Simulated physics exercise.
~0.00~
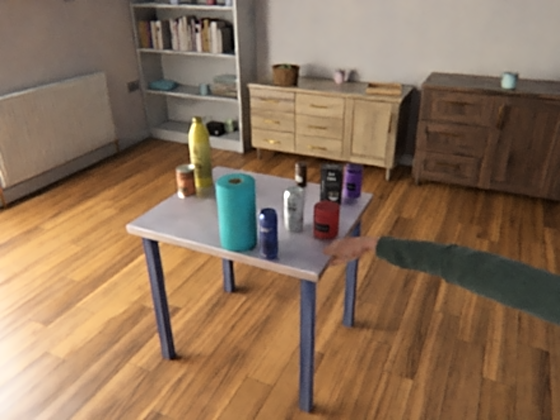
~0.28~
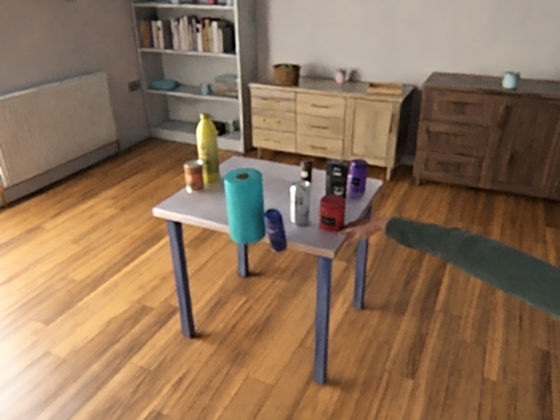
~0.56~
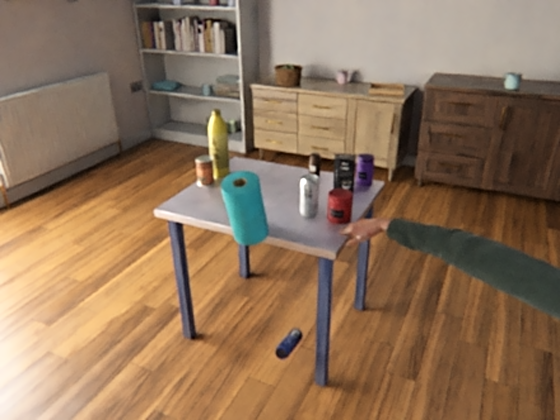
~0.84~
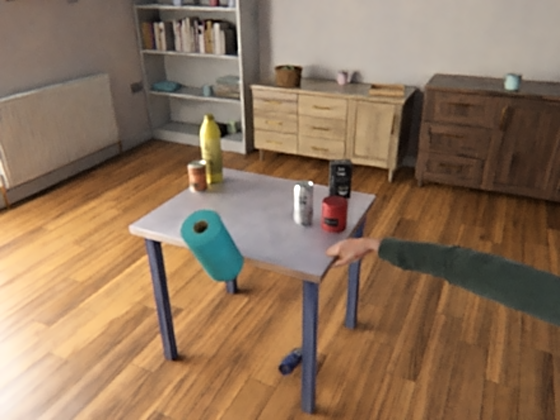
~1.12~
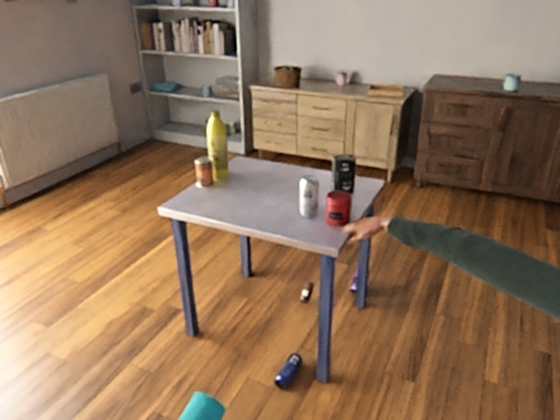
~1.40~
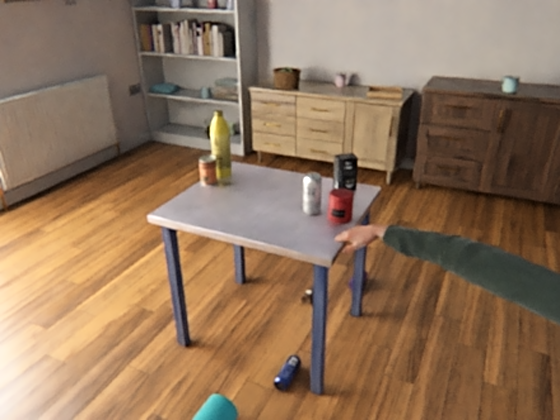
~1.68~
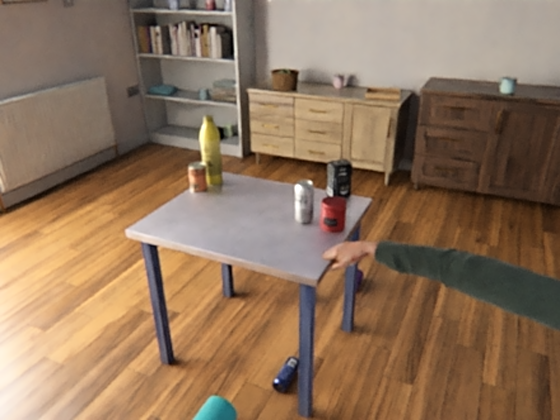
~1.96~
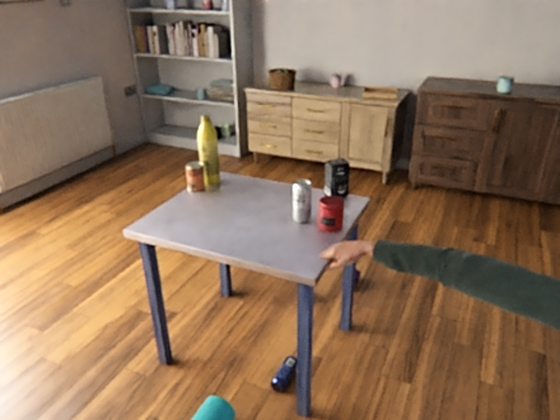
An arm in a dark green sleeve reaches in from the right to a small pale-topped table with blue legs, seen from slightly above in a wood-floored room with shelves and cabinets behind. A yellow bottle and orange tin stand at the back left, a turquoise roll and blue can at the front, and white, red, black, brown and purple containers toward the right. The table jerks away and back repeatedly. The blue can tips off the front edge, then the turquoise roll topples after it. The brown and purple containers also drop to the floor. The bottle, tin, and white, red and black containers remain upright.
